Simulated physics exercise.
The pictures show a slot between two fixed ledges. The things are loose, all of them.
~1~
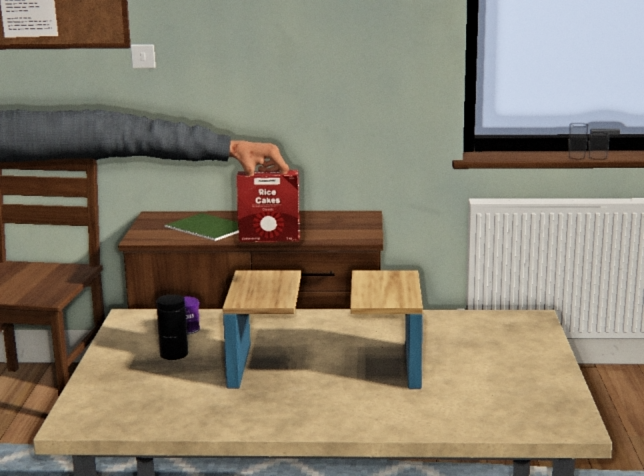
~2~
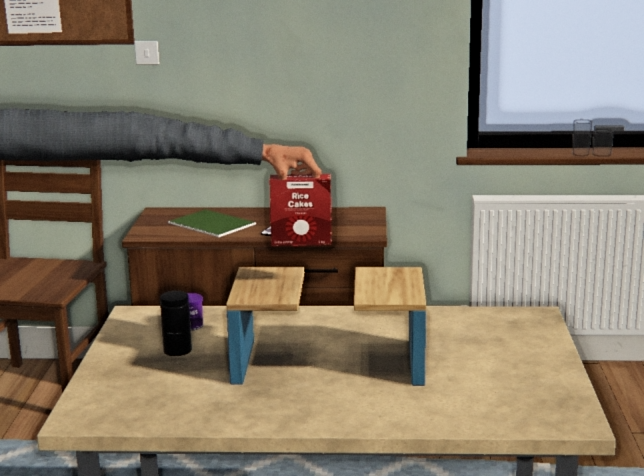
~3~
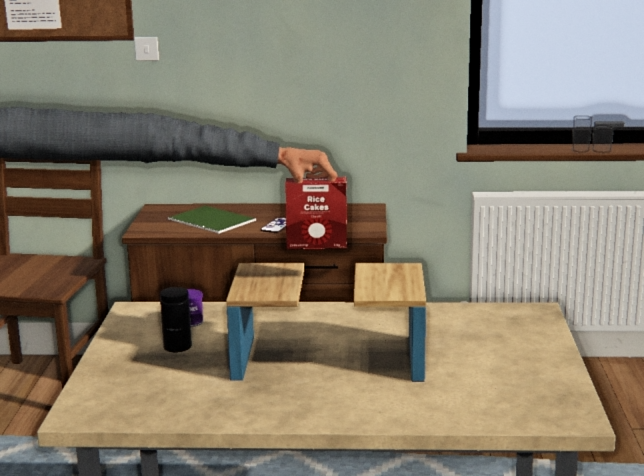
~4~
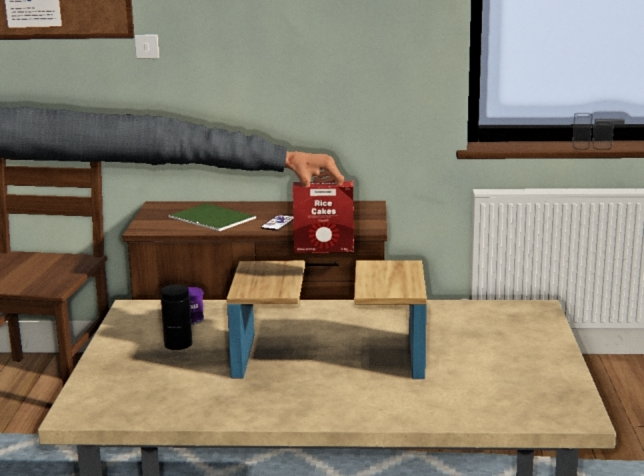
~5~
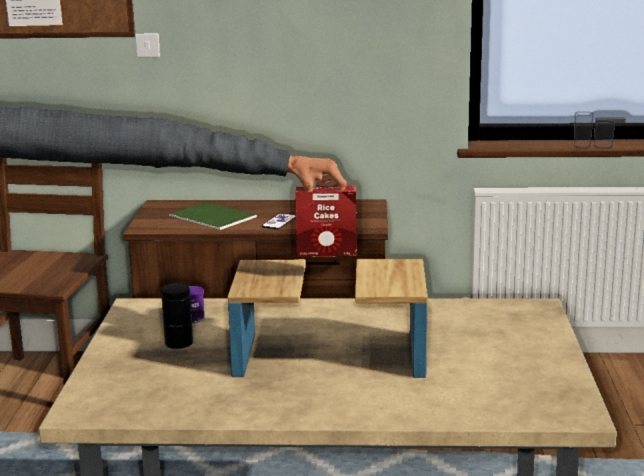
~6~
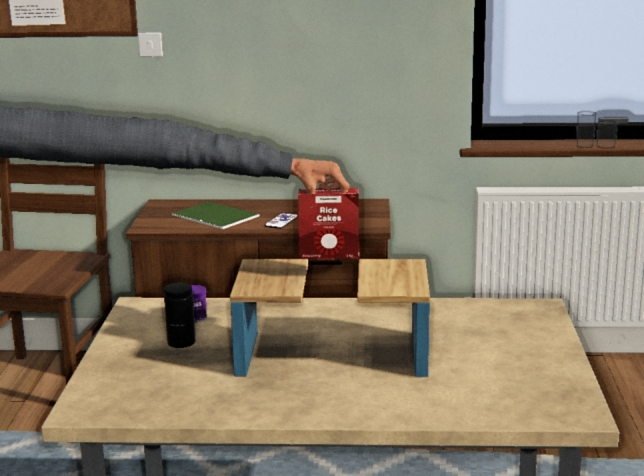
In a room with pale green walls, a grey-sleeved arm reaches in from the left, gripping a red rice cakes packet by its top. The hand carries the packet a short way right, then slows and lowers it slightly above the gap between two wooden-topped blue supports on a table.
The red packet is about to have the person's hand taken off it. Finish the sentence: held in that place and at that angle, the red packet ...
It hangs up on top.
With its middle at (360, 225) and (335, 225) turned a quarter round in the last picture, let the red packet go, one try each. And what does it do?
Try one: It gets jammed. Try two: It slips past.
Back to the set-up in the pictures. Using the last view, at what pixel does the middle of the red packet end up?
It winds up at roughly (329, 245).
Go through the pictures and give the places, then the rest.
Being brought over the gap; red packet (269, 206); black jar (172, 327), in the first frame.
Being brought over the gap; red packet (301, 210); black jar (176, 323), in the second frame.
Being brought over the gap; red packet (317, 213); black jar (176, 319), in the third frame.
Being brought over the gap; red packet (324, 217); black jar (176, 317), in the fourth frame.
Being brought over the gap; red packet (326, 221); black jar (177, 316), in the fifth frame.
Poised above the slot; red packet (329, 224); black jar (180, 315), in the sixth frame.
Then, 0.20 s later than the last frame, red packet moved a little near (329, 244).
Then, 0.80 s later than the last frame, red packet resting near (330, 245).
When it is over, moved from the start, red packet; the other 2 as before. End places, in pixels of the last picture, red packet near (329, 245). The packet lodges.
